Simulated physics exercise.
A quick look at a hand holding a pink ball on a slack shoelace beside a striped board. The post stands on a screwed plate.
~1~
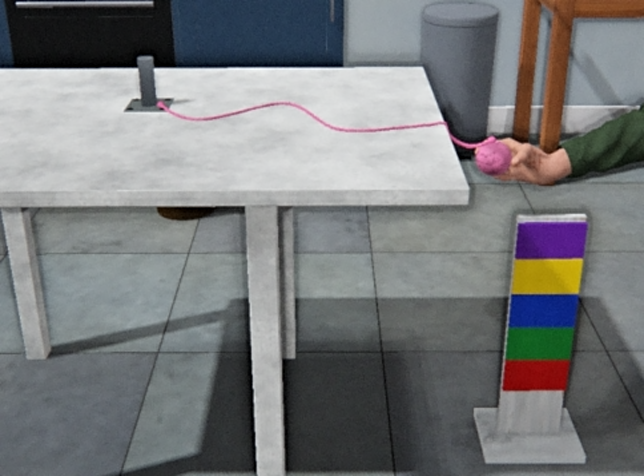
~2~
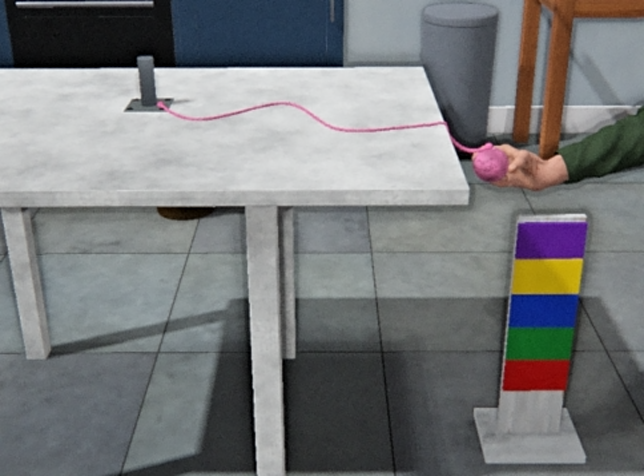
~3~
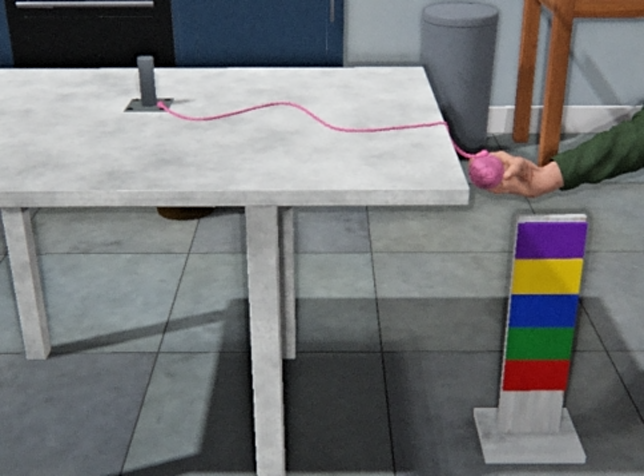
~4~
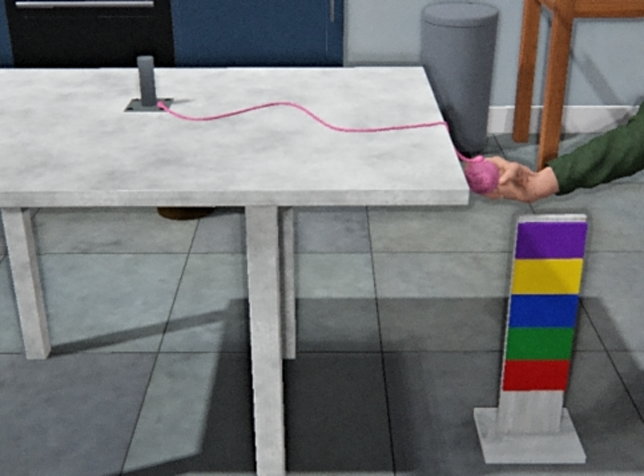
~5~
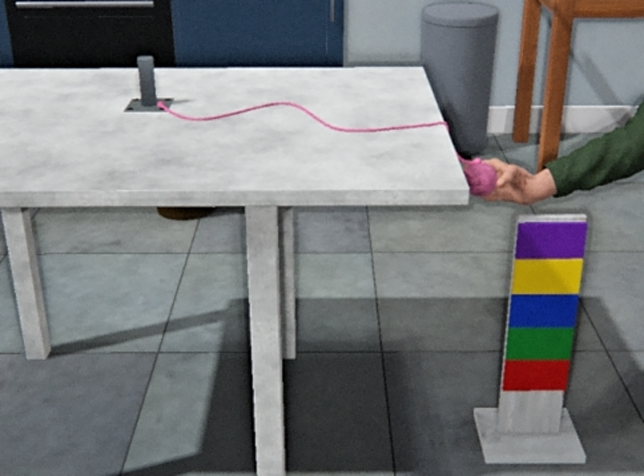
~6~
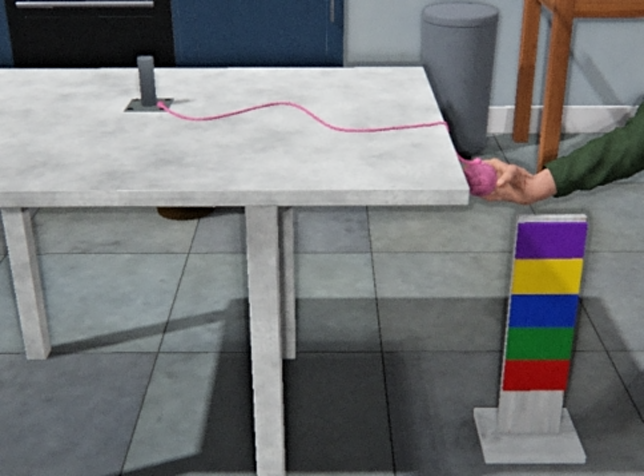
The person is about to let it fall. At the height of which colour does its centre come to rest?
Its centre hangs level with the yellow band.
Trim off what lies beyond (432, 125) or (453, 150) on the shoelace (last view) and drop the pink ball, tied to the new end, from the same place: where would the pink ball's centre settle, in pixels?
Try by try, around (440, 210) and (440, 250).
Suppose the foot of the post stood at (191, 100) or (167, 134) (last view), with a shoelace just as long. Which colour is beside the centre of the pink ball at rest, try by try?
Taking them in turn: Blue; blue.
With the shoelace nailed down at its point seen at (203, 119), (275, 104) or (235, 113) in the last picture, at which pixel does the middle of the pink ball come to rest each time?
Try by try, around (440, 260), (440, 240) and (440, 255).
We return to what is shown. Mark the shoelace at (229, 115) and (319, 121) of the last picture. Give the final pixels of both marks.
About (259, 109), and the other about (393, 116).
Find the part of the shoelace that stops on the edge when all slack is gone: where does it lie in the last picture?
Near (355, 131).
Soon after, ball near (457, 270); level with yellow.
After that, ball near (422, 269); level with yellow.
In the end, ball near (438, 275); level with yellow. Its middle rests at the yellow band.
